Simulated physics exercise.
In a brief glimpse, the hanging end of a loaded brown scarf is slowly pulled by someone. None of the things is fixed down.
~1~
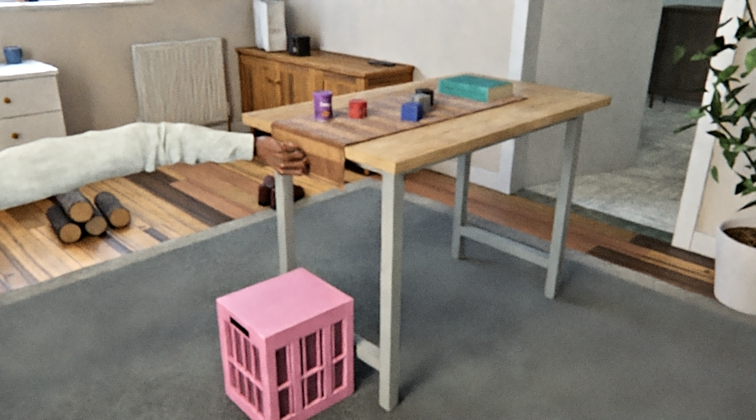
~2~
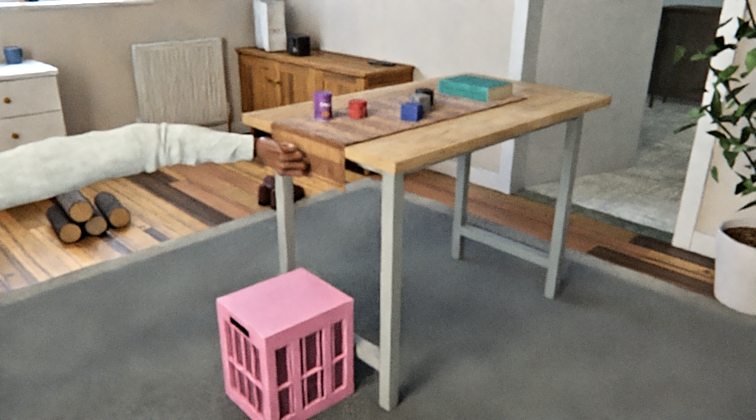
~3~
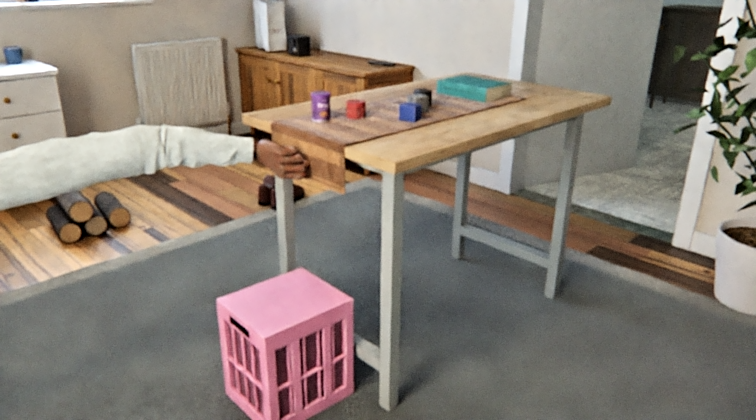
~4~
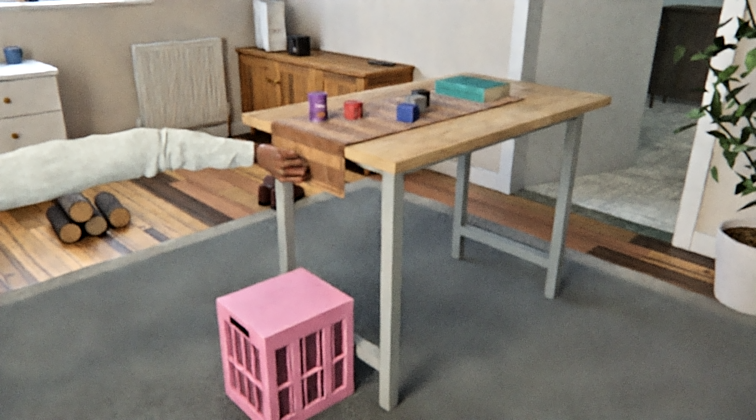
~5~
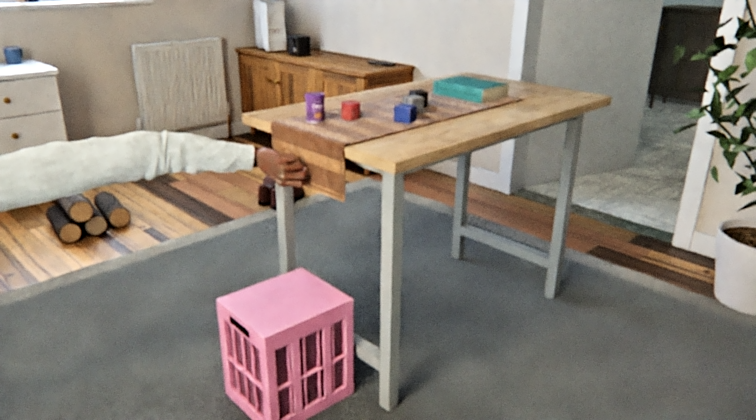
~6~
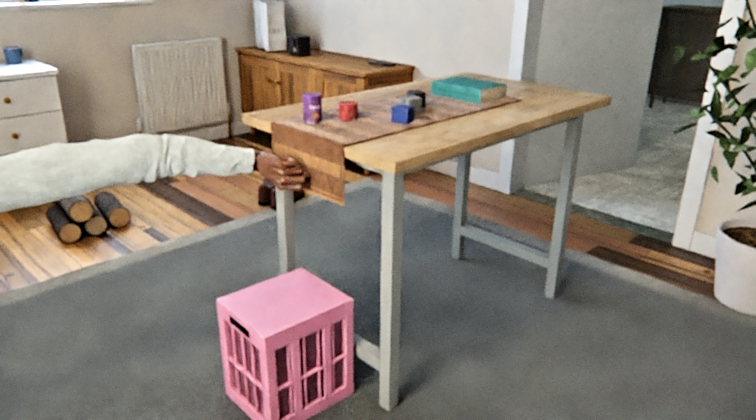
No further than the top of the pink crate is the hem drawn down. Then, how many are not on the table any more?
Three items fall.
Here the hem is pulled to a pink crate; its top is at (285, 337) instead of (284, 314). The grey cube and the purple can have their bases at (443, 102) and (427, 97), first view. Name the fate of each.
The grey cube ends up still on top and the purple can ends up still on top.
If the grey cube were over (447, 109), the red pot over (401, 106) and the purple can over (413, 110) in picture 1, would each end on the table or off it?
The grey cube stays aboard, the red pot stays aboard, the purple can stays aboard.
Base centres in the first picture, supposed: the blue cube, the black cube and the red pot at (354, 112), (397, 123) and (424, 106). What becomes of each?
As for the blue cube, it goes off; the black cube goes off; the red pot stays aboard.
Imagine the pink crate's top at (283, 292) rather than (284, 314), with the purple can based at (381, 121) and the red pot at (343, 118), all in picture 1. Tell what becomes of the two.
Here's what happens: The purple can leaves its perch, the red pot leaves its perch.
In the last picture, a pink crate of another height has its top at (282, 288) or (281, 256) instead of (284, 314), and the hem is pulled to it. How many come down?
That would be 2 and 1.
Early on, hem near (307, 225); purple can gone.
Midway, hem near (307, 266); purple can and red pot gone.
Finally, hem on the crate; purple can, red pot and blue cube gone. The count of fallen things is three.
